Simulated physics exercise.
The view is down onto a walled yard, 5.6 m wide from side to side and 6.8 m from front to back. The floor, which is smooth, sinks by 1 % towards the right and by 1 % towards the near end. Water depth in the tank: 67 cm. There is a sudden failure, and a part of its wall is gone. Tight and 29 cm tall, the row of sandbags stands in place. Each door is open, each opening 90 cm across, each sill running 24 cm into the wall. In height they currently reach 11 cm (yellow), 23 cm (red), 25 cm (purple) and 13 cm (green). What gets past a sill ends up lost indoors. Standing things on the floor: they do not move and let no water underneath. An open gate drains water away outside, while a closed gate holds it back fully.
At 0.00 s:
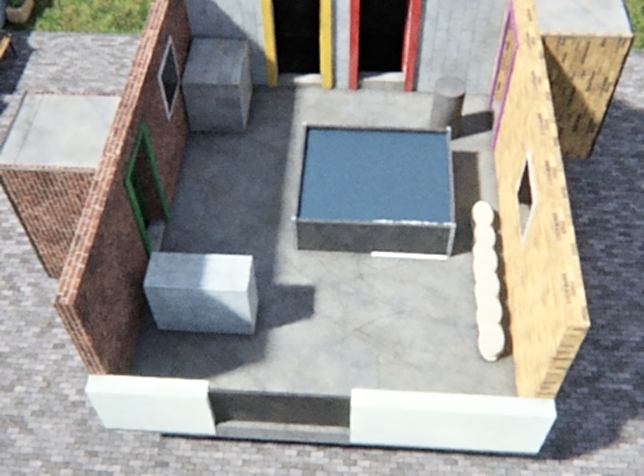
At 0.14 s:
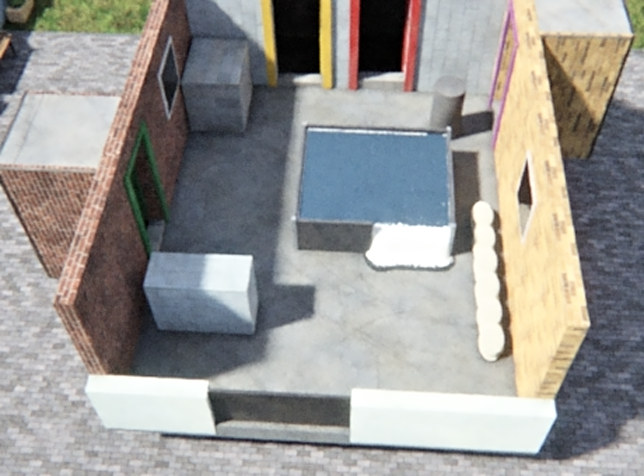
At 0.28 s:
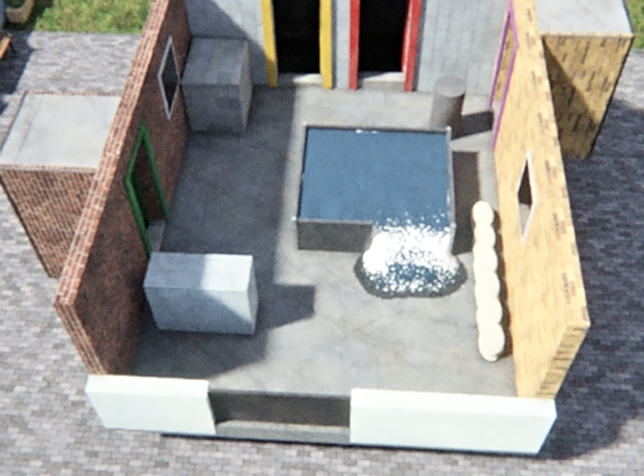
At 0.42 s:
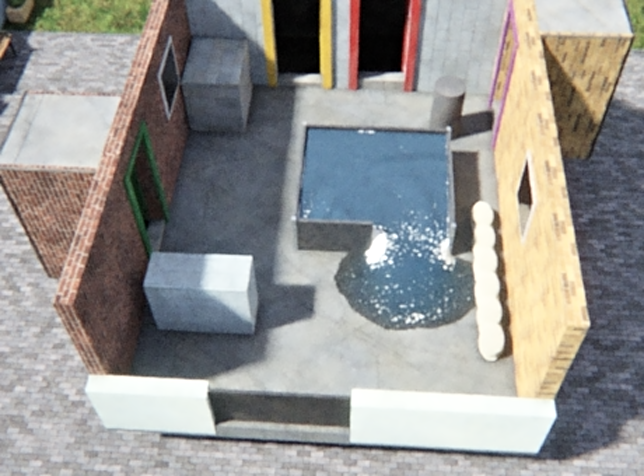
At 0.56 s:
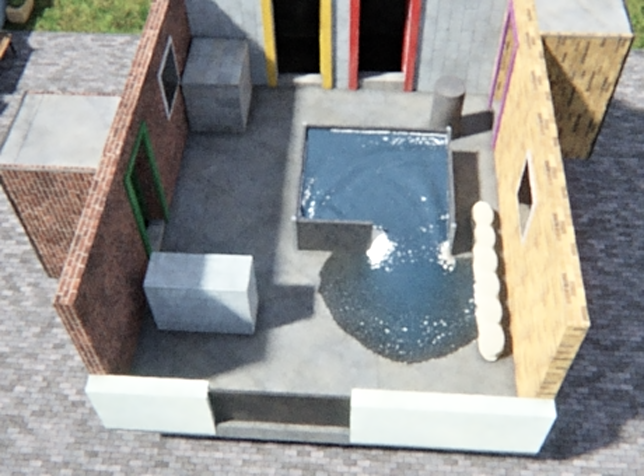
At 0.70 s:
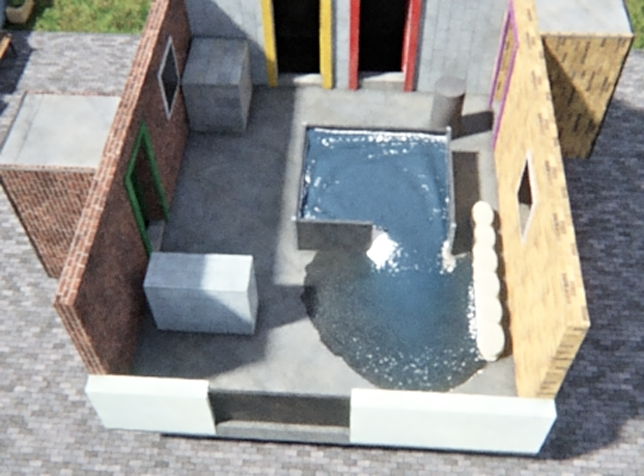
In a walled yard, water pours from a broken tank and spreads across the grey floor.
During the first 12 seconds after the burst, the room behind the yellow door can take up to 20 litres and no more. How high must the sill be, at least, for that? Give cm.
About 6.5 cm.
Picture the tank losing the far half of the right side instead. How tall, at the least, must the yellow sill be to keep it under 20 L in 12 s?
A minimum of about 10.0 cm.
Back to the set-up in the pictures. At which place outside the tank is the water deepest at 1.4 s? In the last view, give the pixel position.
At about (521, 427).
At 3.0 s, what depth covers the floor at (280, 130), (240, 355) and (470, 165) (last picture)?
Roughly 0, 9 and 0 centimetres.
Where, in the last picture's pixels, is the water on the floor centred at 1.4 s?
Centre of mass: About (388, 243) px.
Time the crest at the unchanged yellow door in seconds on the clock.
Crest at t of about 9.0 s.
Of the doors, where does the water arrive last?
Yellow.
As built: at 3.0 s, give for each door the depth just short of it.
Centimetres: Yellow = 0, red = 0, purple = 0, green = 0.
After 1.4 s water covers 25 % of the floor, deepest (46 cm) near (521, 427); it has not reached the yellow door.
After 3.0 s water covers 40 % of the floor, deepest (42 cm) near (508, 427); it has not reached the yellow door.
After 12.0 s water covers 95 % of the floor, deepest (17 cm) near (508, 427); 7 cm at the yellow door, 0 litres in over its 11 cm sill.
At the yellow door as built, the water arrived by 6.4 s and peaked near 10 cm at 9.2 s.
With a sill of 5 cm, 38 litres would have come in within the 12 s; with 8 cm, 7 litres. So under 20 litres takes about 6.5 cm.
